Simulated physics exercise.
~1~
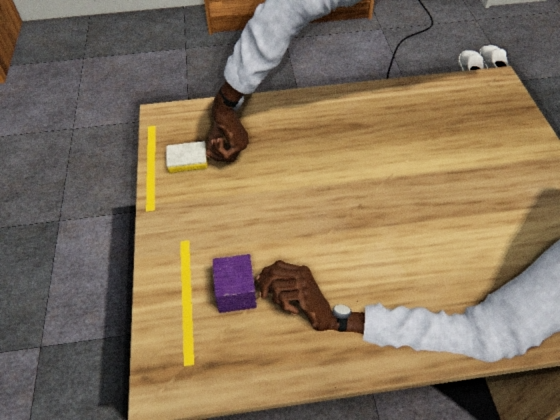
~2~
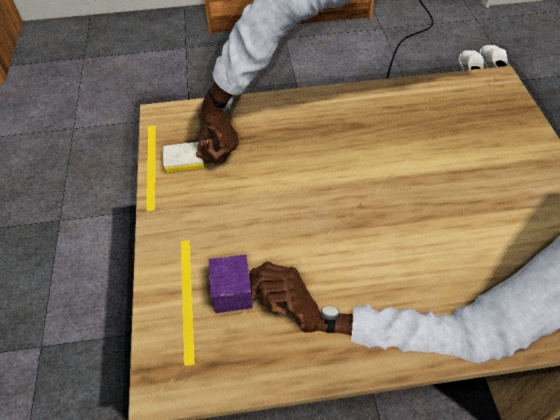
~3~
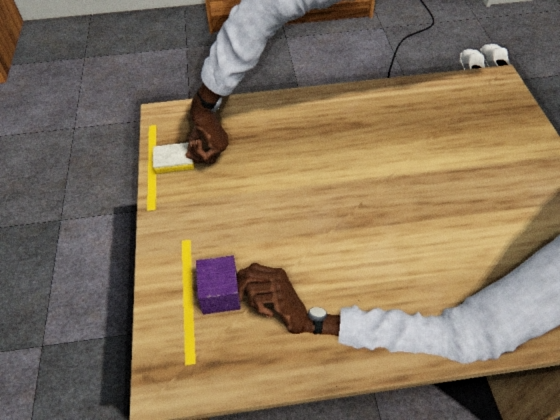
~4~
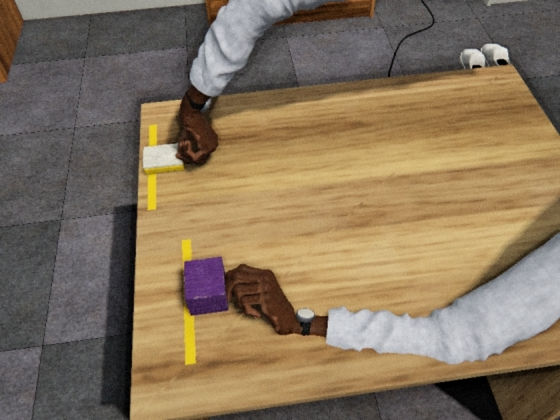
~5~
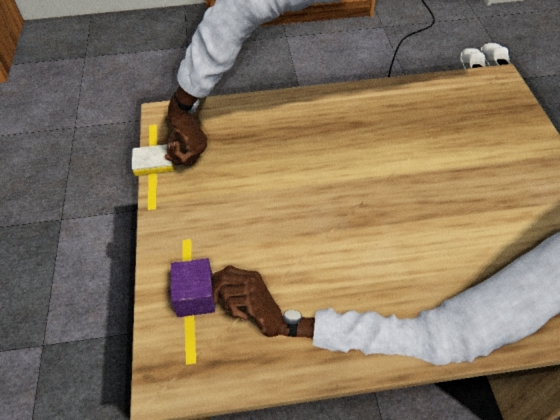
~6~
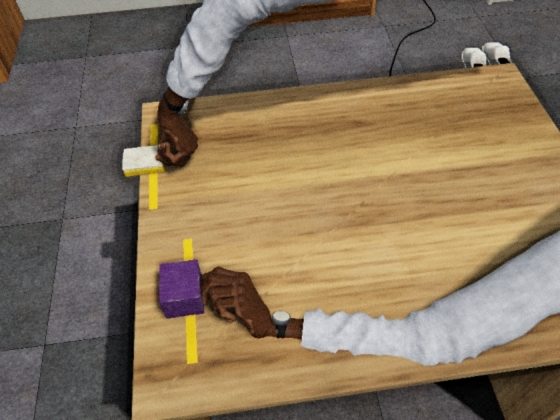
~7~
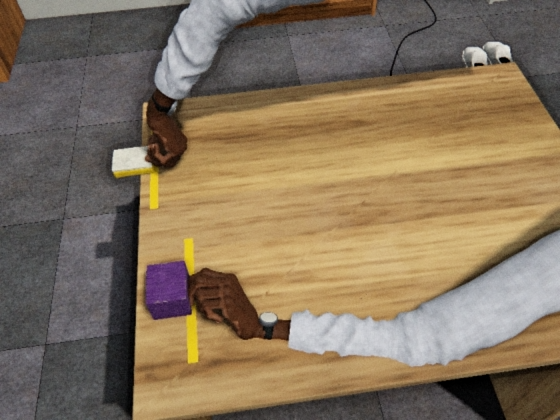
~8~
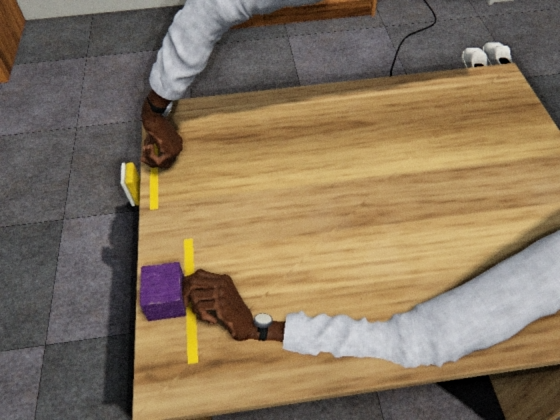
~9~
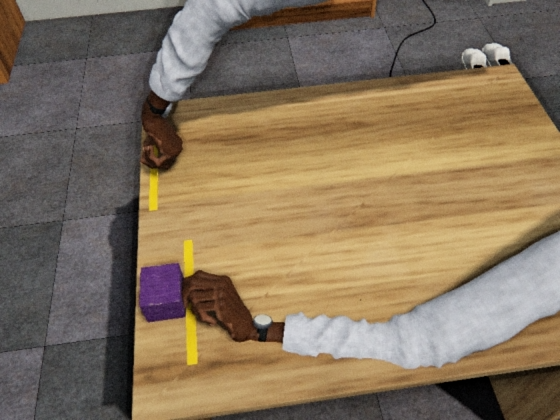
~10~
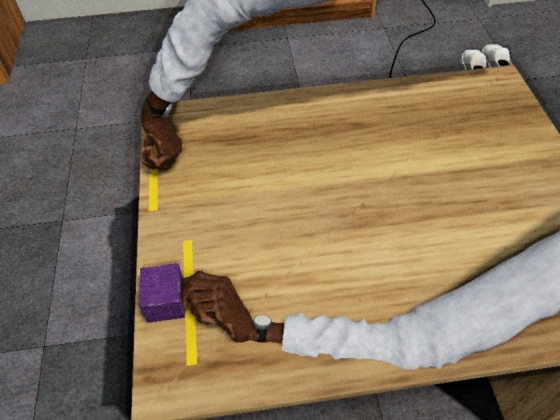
A yellow sponge with a pale top and a purple block slide left across a wooden table, seen from above, each pushed by a dark-skinned hand in a light grey sleeve. The sponge lies near the far corner and the block sits closer to the viewer, with a strip of yellow tape ahead of each. Both pass slowly over the tape toward the left edge. The sponge juts past the edge, tips on its side and drops out of sight. The block stops at the edge and remains on the table, with both hands resting still.
